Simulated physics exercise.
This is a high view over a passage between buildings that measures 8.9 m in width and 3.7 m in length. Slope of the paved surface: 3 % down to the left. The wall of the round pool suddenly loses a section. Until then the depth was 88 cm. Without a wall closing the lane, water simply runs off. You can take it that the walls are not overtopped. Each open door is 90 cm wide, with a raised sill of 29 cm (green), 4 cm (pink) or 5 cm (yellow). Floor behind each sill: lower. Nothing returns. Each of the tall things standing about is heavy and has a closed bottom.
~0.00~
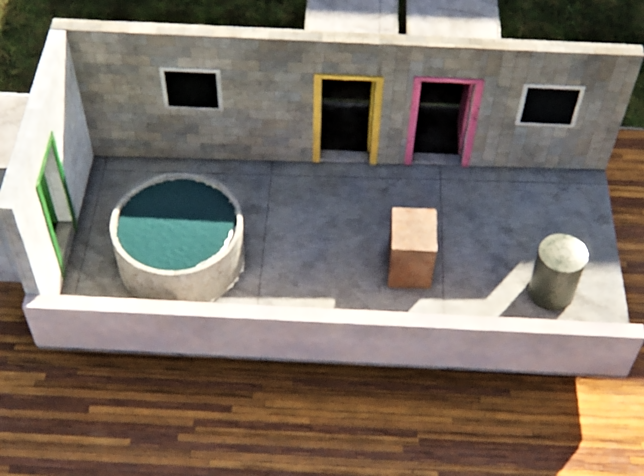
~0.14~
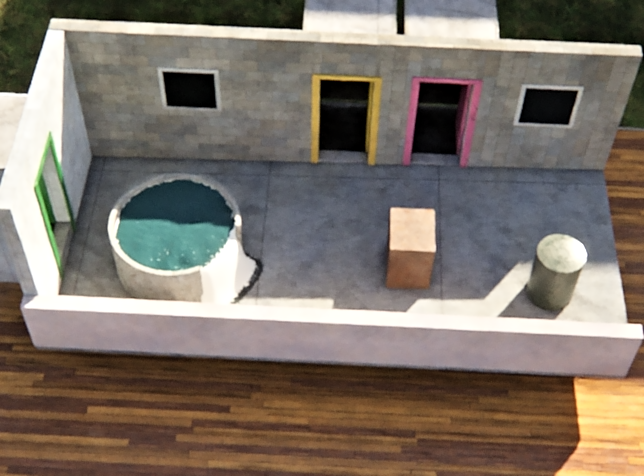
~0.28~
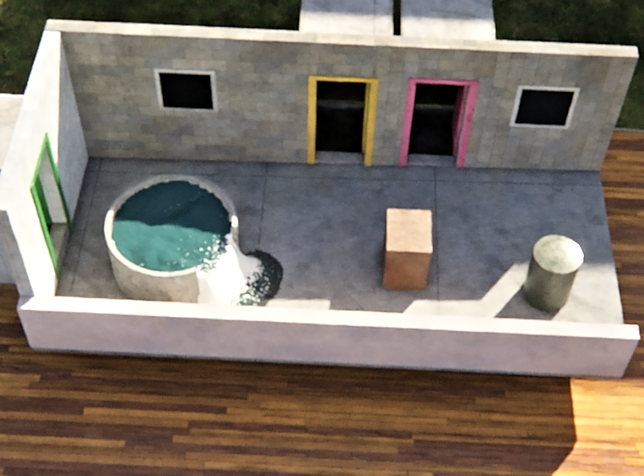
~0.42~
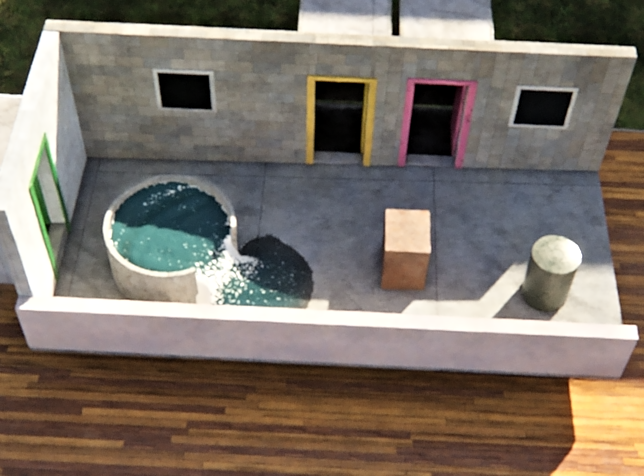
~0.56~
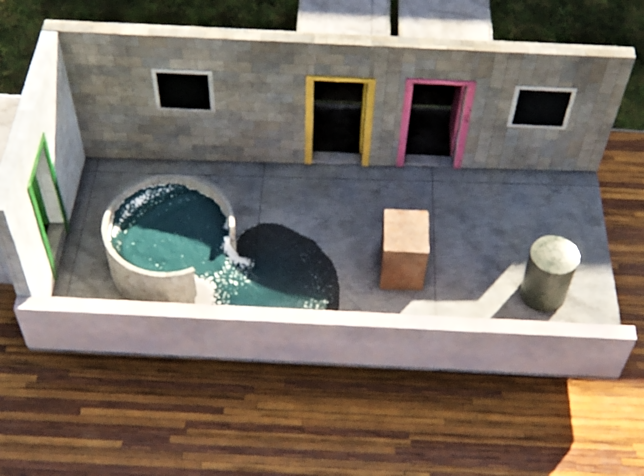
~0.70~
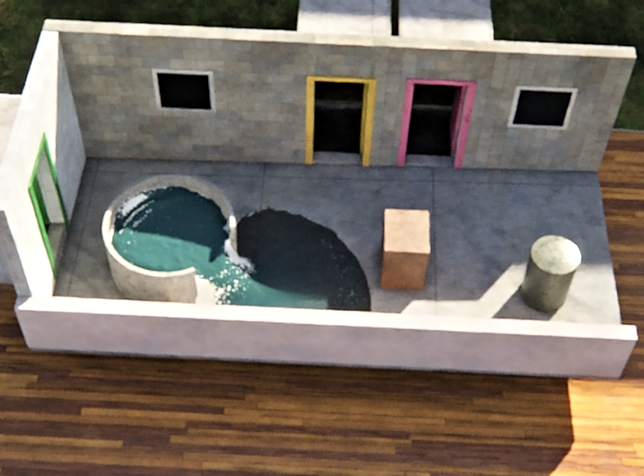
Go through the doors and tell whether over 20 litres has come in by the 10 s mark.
By then: The green door has taken in less; the pink door has taken in more; the yellow door has taken in more.
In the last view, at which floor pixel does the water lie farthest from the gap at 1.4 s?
Near (568, 345).
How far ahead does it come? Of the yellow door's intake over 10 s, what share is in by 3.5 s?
About 20%.
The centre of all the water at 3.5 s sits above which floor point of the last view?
Centre: Approx. (291, 273) px.
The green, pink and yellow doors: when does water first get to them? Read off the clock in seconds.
Arrival: Green 2.2 s, pink 2.4 s, yellow 2.2 s.
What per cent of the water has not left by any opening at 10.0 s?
70 %.
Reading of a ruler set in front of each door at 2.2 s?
Depths (cm): Green = 2; pink = 0; yellow = 1.
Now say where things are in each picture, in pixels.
The round pool at (177, 225) is whole and still, 88 cm deep, in the first frame.
The front is at (207, 312), 0.6 m from the gap at (227, 274); 0.3 m2 of floor is under water; 88 cm left at the back of the round pool, in the second frame.
The front is at (231, 333), 1.0 m from the gap at (223, 276); 1.1 m2 of floor is under water; 88 cm left at the back of the round pool, in the third frame.
The front is at (306, 272), 1.4 m from the gap at (222, 277); 2.4 m2 of floor is under water; 87 cm left at the back of the round pool, in the fourth frame.
Water pours out at (220, 277) and has run 1.9 m, to (319, 337); deepest outside 44 cm, 83 cm at the round pool's back, in the fifth frame.
Water pours out at (221, 277) and has run 2.6 m, to (369, 338); deepest outside 57 cm, 72 cm at the round pool's back, in the sixth frame.
After 1.4 s water covers 30 % of the floor and is deepest (44 cm) near (236, 334); green door not reached, pink door not reached, yellow door not reached.
After 2.2 s water covers 45 % of the floor and is deepest (37 cm) near (374, 283); green door not reached, pink door not reached, yellow door 1 cm at the sill, 0 L in.
After 3.5 s water covers 75 % of the floor and is deepest (23 cm) near (237, 324); green door 6 cm at the sill, 0 L in, pink door 7 cm at the sill, 14 L in, yellow door 13 cm at the sill, 23 L in.
After 6.0 s water covers 90 % of the floor and is deepest (16 cm) near (81, 183); green door 5 cm at the sill, 0 L in, pink door 7 cm at the sill, 27 L in, yellow door 10 cm at the sill, 83 L in.
After 10.0 s water covers 90 % of the floor and is deepest (20 cm) near (84, 168); green door 16 cm at the sill, 0 L in, pink door 5 cm at the sill, 41 L in, yellow door 5 cm at the sill, 117 L in.
